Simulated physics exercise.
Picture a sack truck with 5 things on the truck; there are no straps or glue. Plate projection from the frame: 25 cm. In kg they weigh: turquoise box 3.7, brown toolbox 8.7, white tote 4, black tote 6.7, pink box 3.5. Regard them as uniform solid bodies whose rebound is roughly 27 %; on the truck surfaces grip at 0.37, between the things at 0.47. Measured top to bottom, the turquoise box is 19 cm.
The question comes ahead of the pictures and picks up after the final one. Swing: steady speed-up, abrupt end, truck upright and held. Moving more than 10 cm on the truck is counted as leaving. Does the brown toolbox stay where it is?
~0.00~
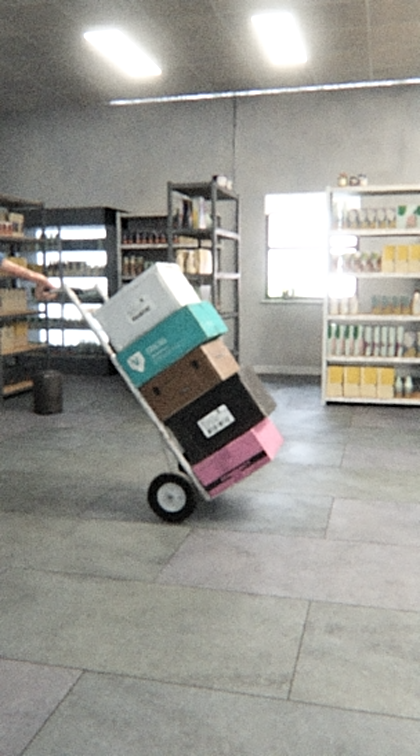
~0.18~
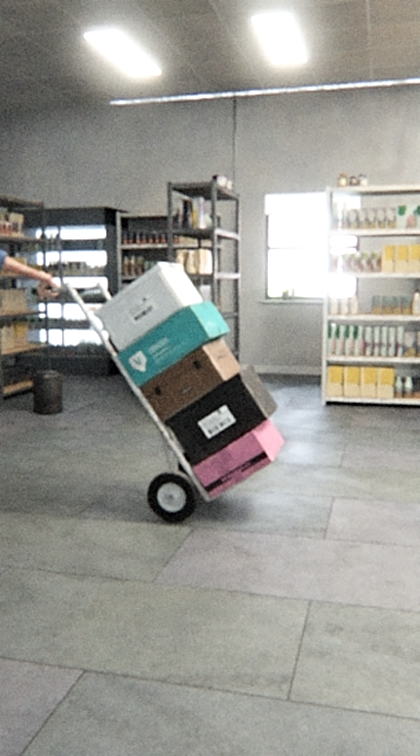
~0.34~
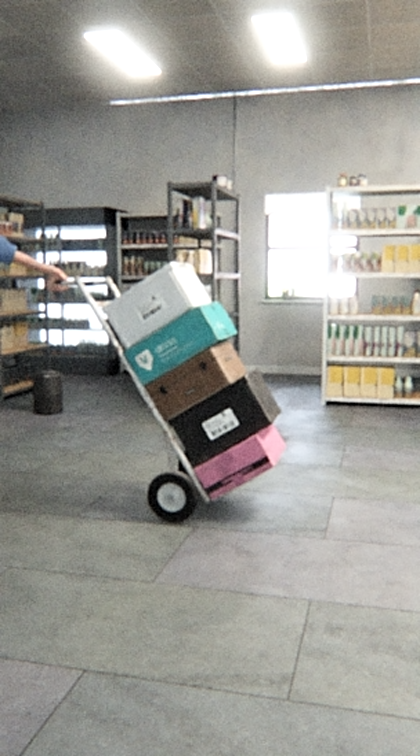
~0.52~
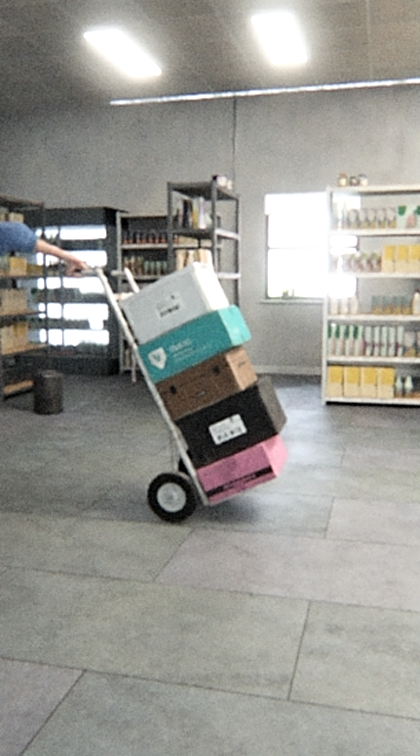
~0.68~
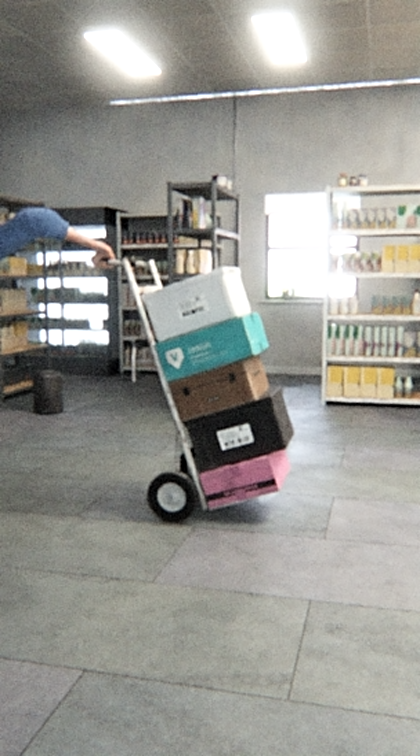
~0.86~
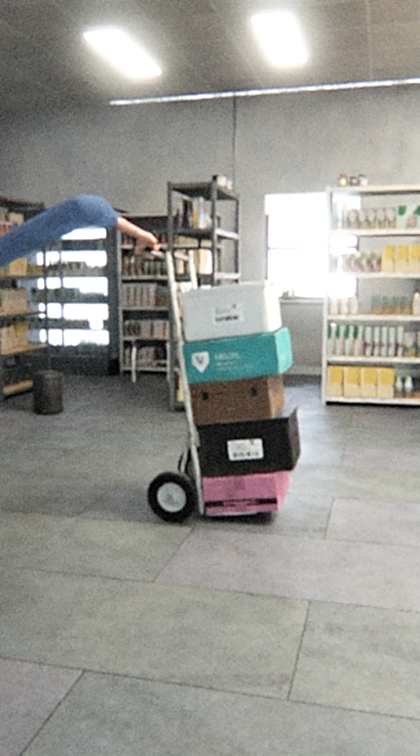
No.
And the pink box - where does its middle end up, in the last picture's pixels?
Its middle comes to rest around (301, 479).
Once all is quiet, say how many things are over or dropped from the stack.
Altogether, 5.
After 1.66 s, truck upright; brown toolbox tipped 31° from how it sat near (311, 406); turquoise box tipped 31° from how it sat; white tote tipped 31° from how it sat.
After 2.16 s, truck upright; turquoise box, brown toolbox, white tote and black tote now dropped from the stack; pink box on its side.
At rest (3.9 s), dropped from the stack, turquoise box, brown toolbox, white tote and black tote; tipped over on the truck, pink box.
